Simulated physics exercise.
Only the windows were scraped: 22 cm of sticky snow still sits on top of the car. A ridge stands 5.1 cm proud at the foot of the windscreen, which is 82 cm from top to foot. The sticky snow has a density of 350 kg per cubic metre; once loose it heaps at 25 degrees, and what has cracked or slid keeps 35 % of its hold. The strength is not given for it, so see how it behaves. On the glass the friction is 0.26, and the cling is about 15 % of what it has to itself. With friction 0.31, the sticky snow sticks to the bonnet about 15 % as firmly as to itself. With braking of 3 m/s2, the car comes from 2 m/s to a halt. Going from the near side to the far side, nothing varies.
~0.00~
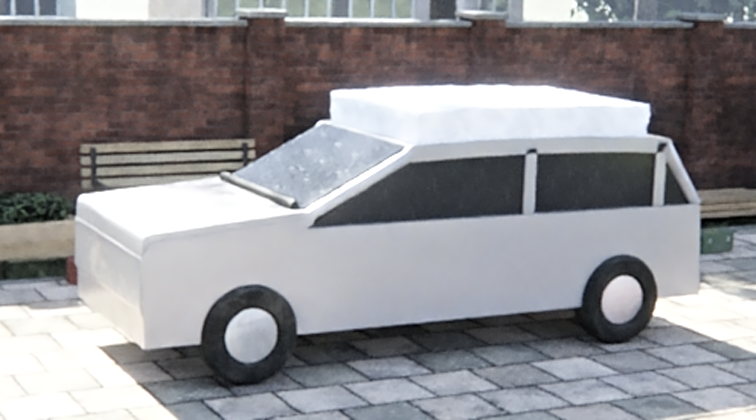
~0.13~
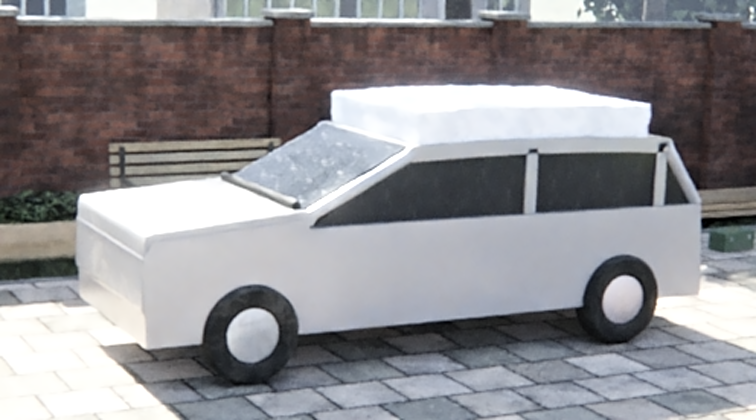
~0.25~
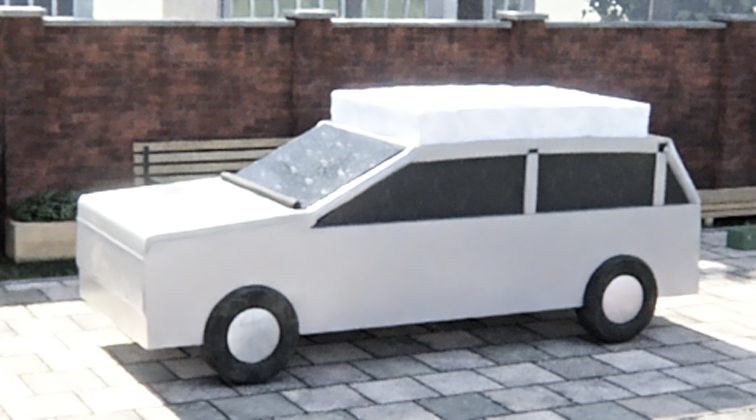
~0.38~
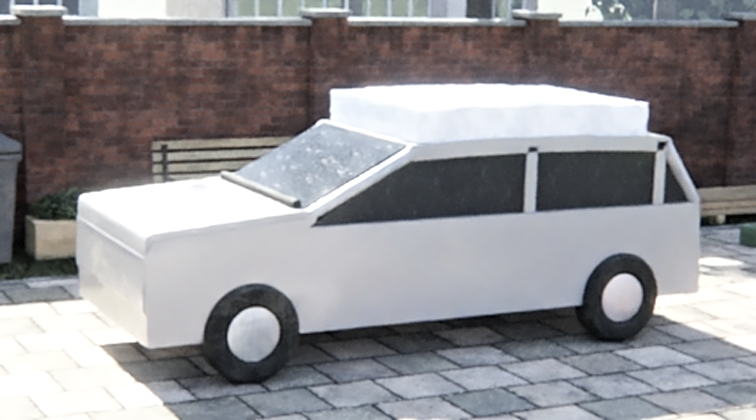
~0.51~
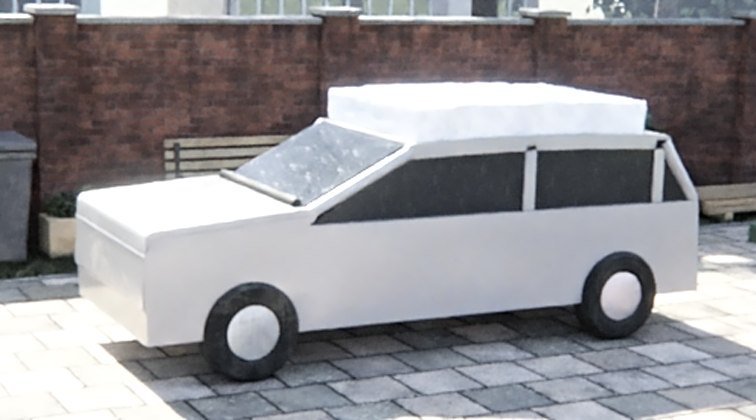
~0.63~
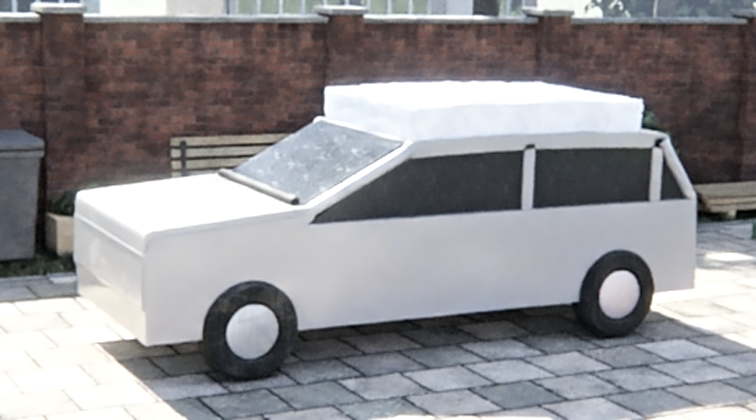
To begin with, a boxy white car with a thick slab of snow on its roof rolls left past a brick wall and bench, the slab keeping its place. The car slows as a grey bin comes into view at left, and then the slab creeps very slightly forward toward the windscreen.
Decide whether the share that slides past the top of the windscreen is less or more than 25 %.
Smaller than 25 %.
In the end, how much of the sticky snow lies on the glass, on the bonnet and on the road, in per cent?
About 0 % ends on the glass, 0 % on the bonnet and 0 % on the road.
After 0.97 s, all of the snow is on the roof, none on the glass, none on the bonnet and none has gone off the nose.
After 1.37 s, all of the snow is on the roof, none on the glass, none on the bonnet and none has gone off the nose.
After 1.77 s, all of the snow is on the roof, none on the glass, none on the bonnet and none has gone off the nose.
After 2.17 s, all of the snow is on the roof, none on the glass, none on the bonnet and none has gone off the nose.
After 2.50 s, at the end, all of the snow is on the roof, none on the glass, none on the bonnet and none has gone off the nose.
